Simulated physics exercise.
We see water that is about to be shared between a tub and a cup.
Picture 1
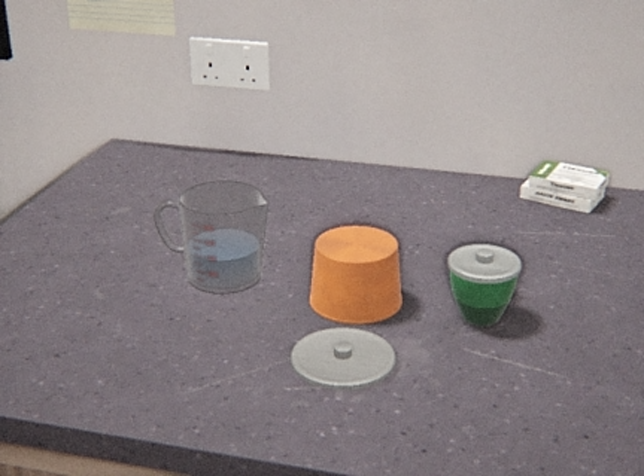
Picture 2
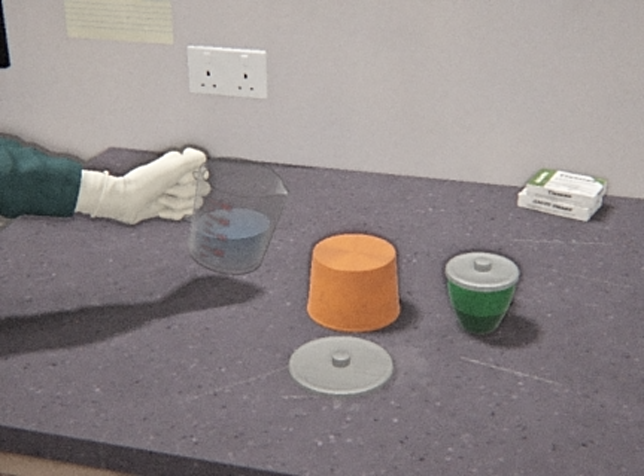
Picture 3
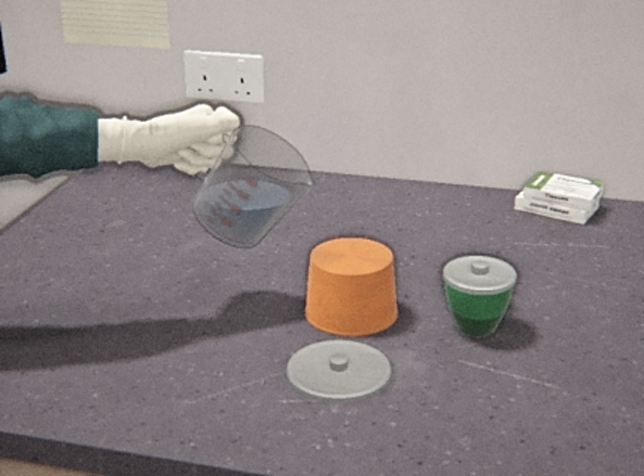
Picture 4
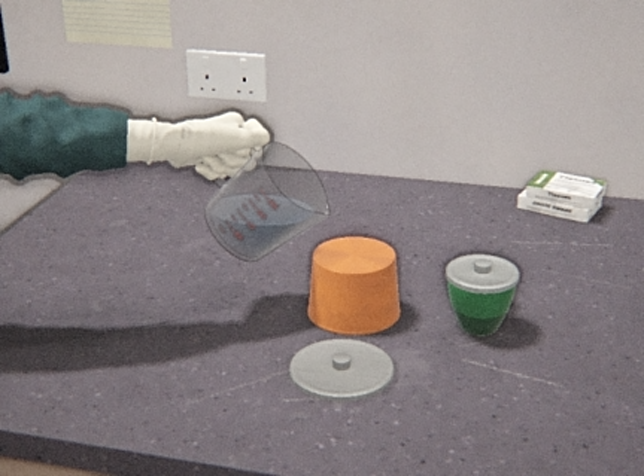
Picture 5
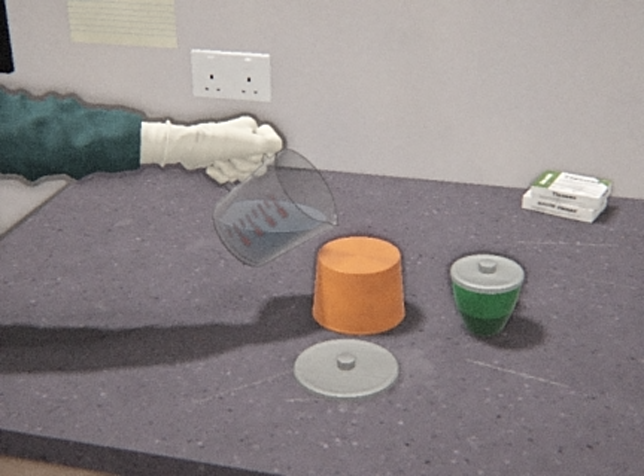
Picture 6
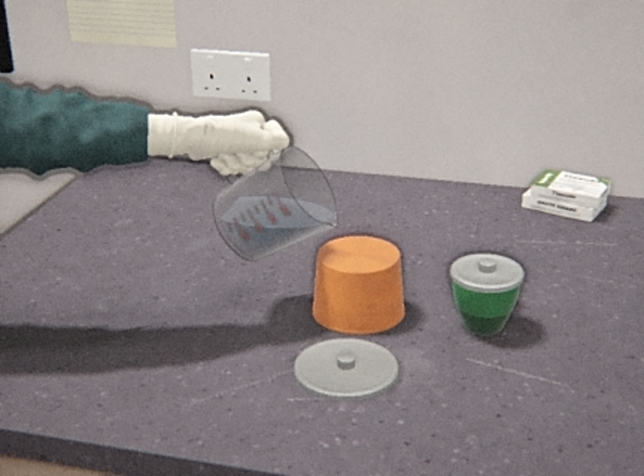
A gloved hand took hold of a measuring jug of water, lifted it off the counter and tilted it gradually to the right near an upturned orange tub, beside a lidded green cup.
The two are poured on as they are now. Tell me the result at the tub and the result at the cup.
I'd say the tub gets wet only outside; I'd say the cup gets wet only outside.
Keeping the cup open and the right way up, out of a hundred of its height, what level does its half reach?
About 75 per cent.
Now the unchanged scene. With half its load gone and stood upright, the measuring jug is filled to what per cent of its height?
The level stands at around 20 per cent of the height.
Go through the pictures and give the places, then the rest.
In the first picture, at the start; measuring jug (223, 235) about a third full; tub (356, 273) upside down; cup (482, 294) with its lid on.
In the second picture, a hand has the measuring jug; measuring jug about a third full, surface at (232, 223); tub (354, 282) upside down.
In the third picture, tilting; measuring jug (250, 186) tipped 30° with all of its load; cup (477, 306) with its lid on.
In the fourth picture, no stream yet; measuring jug (266, 203) tipped 45° with all of its load; tub (354, 284) upside down.
In the fifth picture, still nothing leaves it; measuring jug (274, 208) tipped 50° with all of its load; cup (485, 304) with its lid on.
In the sixth picture, on the point of pouring; measuring jug (275, 205) tipped 55° with all of its load; tub (359, 284) upside down; cup (485, 304) with its lid on.
Shortly, it runs off the upturned base of the tub.
Then, it hits the lid of the cup and runs off.
At the finish, the tub is empty, in a puddle; the cup is empty, in a puddle.
